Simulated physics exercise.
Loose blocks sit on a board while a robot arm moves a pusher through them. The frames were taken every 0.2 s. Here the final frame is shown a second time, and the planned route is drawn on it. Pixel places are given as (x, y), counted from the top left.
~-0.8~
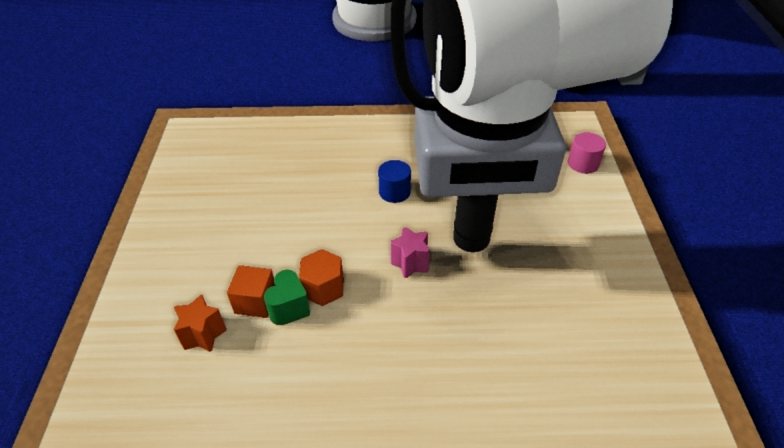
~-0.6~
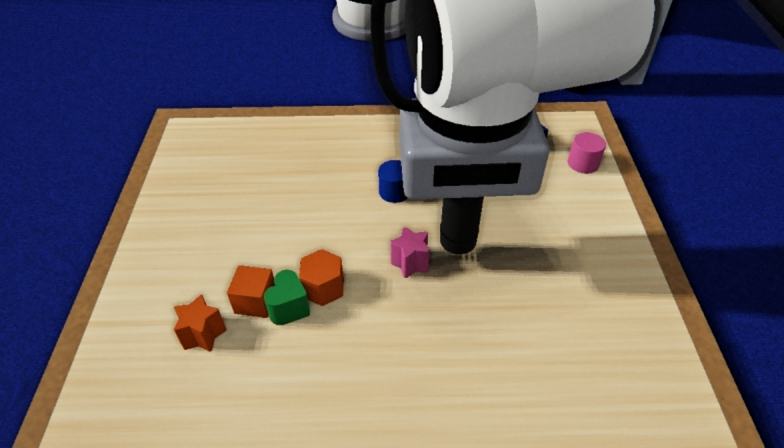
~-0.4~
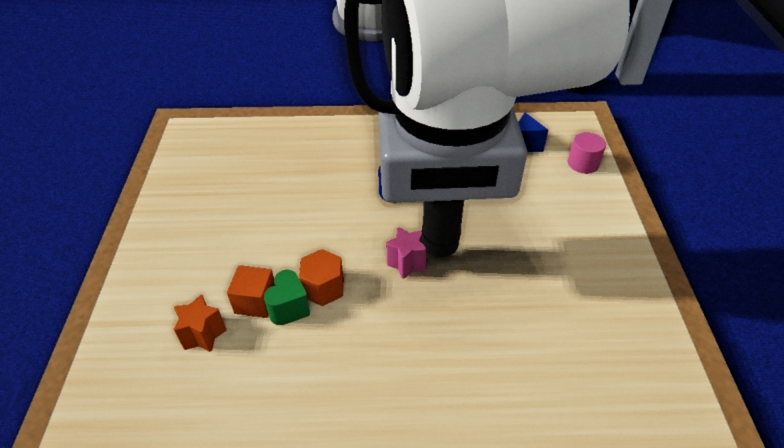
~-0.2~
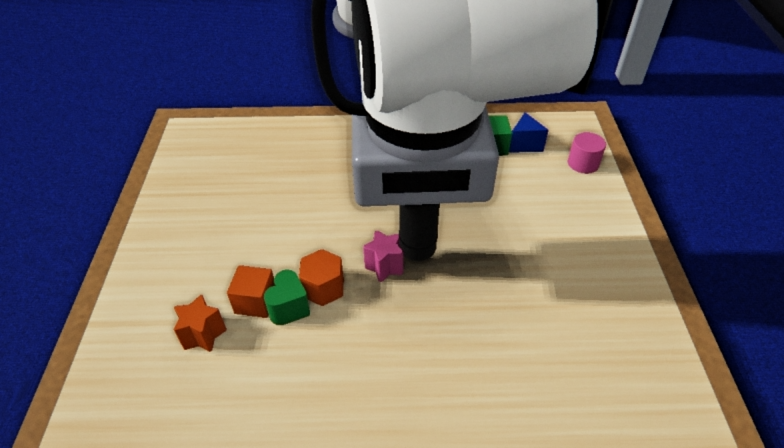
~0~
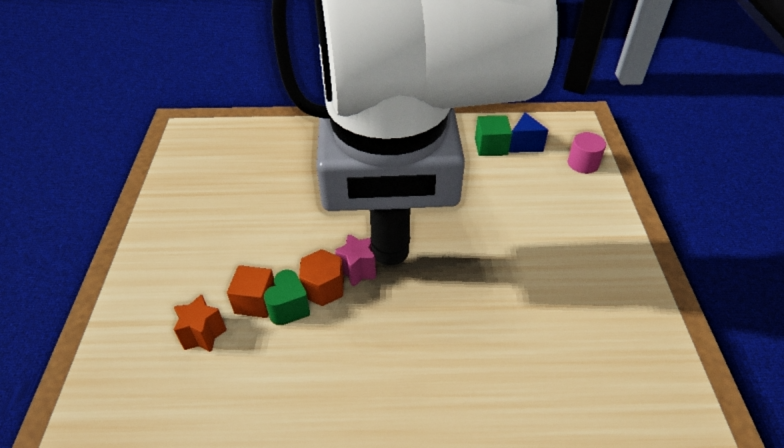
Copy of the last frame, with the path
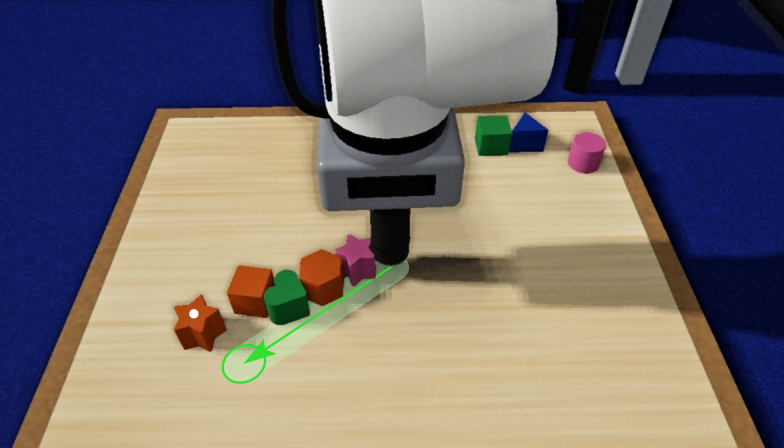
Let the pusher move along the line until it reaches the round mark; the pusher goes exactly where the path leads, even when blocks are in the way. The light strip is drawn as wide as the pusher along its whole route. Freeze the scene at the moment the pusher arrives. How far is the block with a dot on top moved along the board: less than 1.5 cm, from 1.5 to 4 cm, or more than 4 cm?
Within 1.5 cm.
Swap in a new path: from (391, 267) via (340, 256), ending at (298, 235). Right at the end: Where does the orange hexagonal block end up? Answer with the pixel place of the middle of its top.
Its top centre lands on (289, 269).
Drawn move, in a line from (391, 267) to (244, 363); the dot is on the orange star-shaped block.
On the path given first. One third of the way, pusher at (344, 282); orange four-sided block at (227, 284), turned 15° clockwise; green heart block at (258, 306), turned 35° anticlockwise; orange hexagonal block at (274, 274); pink star-shaped block at (312, 265), turned 30° clockwise.
Two thirds of the way, pusher at (292, 315); orange four-sided block at (208, 278), turned 25° anticlockwise; green heart block at (252, 308), turned 50° anticlockwise; orange hexagonal block at (249, 268), turned 35° clockwise; pink star-shaped block at (285, 280), turned 80° clockwise.
At the end, pusher at (239, 349); orange star-shaped block at (187, 315), turned 20° anticlockwise; orange four-sided block at (208, 278), turned 25° anticlockwise; green heart block at (224, 312); orange hexagonal block at (249, 268), turned 35° clockwise; pink star-shaped block at (285, 280), turned 80° clockwise.
